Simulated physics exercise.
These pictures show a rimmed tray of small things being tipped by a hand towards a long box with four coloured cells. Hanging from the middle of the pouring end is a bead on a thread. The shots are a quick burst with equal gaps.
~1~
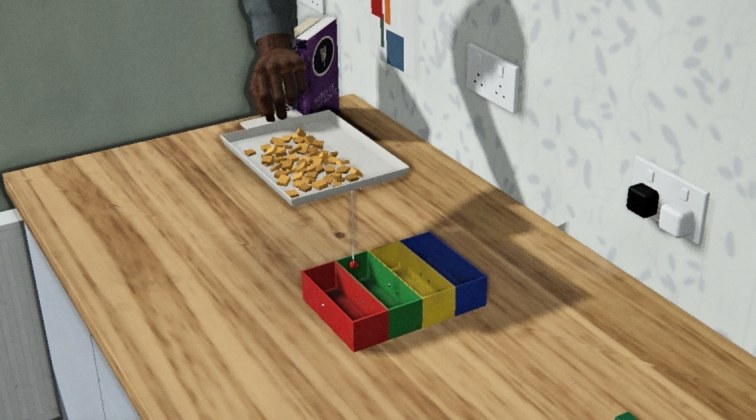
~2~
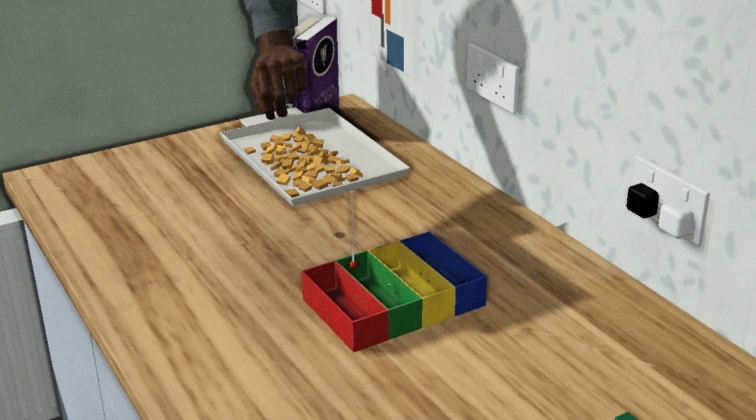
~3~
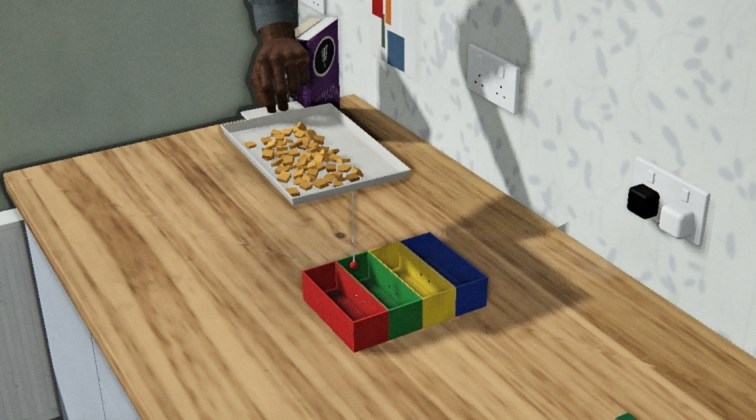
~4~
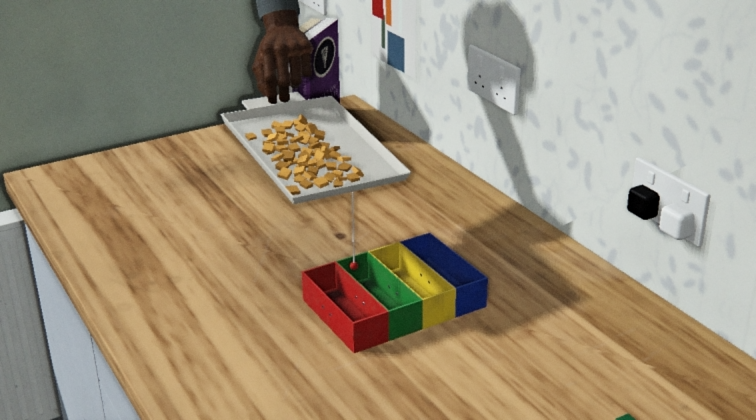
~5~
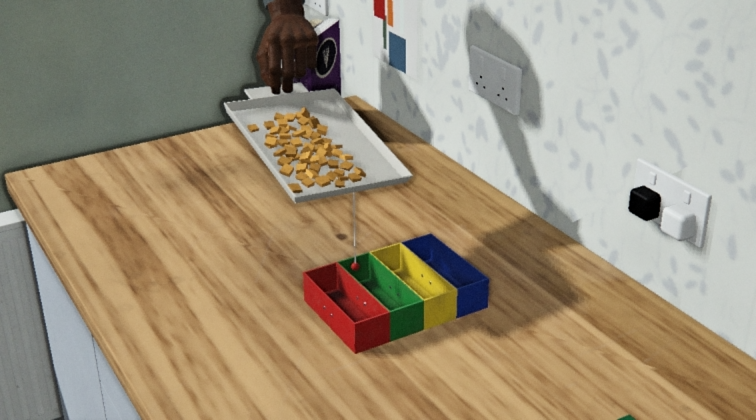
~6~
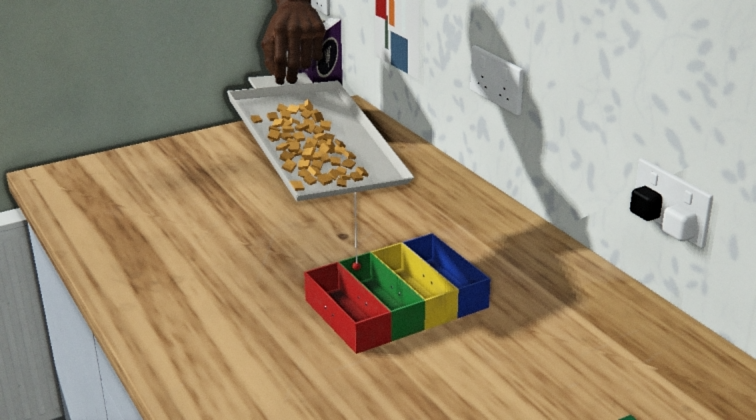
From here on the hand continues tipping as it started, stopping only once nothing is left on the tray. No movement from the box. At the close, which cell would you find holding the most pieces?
You would find the most in the yellow cell.
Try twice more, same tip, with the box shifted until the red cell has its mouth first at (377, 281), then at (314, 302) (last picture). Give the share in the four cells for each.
In order: 100 per cent and 90 per cent.
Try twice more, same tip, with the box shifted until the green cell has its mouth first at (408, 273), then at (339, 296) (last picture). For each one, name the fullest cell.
So the first one goes to the green cell and the second to the blue one.
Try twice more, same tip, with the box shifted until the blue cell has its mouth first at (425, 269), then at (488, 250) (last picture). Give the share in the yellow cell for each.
I'd expect some 40 percent, and then some 10 percent.
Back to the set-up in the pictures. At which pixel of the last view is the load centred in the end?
I'd mark it at roughly (413, 295).
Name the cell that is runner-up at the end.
I'd say the green cell.
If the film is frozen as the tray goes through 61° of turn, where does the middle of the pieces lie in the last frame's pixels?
About (374, 172).
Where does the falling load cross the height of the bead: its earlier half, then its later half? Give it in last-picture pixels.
Roughly (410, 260) first, then roughly (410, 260).
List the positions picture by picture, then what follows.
Corners of the pouring end near (293, 197) and (405, 166), level; middle of the load near (304, 164), cereal squares; bead on its thread near (354, 265); red cell near (371, 328); green cell near (405, 316); yellow cell near (438, 305); blue cell near (471, 293), in the first picture.
Corners of the pouring end near (293, 196) and (405, 167), level; middle of the load near (304, 163), in the second picture.
Corners of the pouring end near (294, 196) and (406, 169), tipped barely, lowest at the right corner; middle of the load near (304, 160), in the third picture.
Corners of the pouring end near (295, 195) and (406, 171), tipped a little, lowest at the right corner; middle of the load near (306, 152), in the fourth picture.
Corners of the pouring end near (297, 194) and (408, 174), tipped a little, lowest at the right corner; middle of the load near (309, 148), in the fifth picture.
Corners of the pouring end near (299, 193) and (410, 176), tipped clearly, lowest at the right corner; middle of the load near (311, 143); red cell near (373, 330); green cell near (408, 318); yellow cell near (441, 306); blue cell near (474, 295), in the sixth picture.
Shortly afterwards, tray tipped steeply; all but a few on the tray; a little falling or outside the box.
Next, tray tipped right over; near a quarter on the tray; near a third in the yellow cell; a little in the green cell; a little in the blue cell; near a quarter falling or outside the box.
Some moments later, tray tipped past a quarter turn; near two thirds in the yellow cell; near a quarter in the green cell; a little in the blue cell.
In the end, tray tipped past a quarter turn; near two thirds in the yellow cell; near a quarter in the green cell; a little in the blue cell; none at all in the red cell.
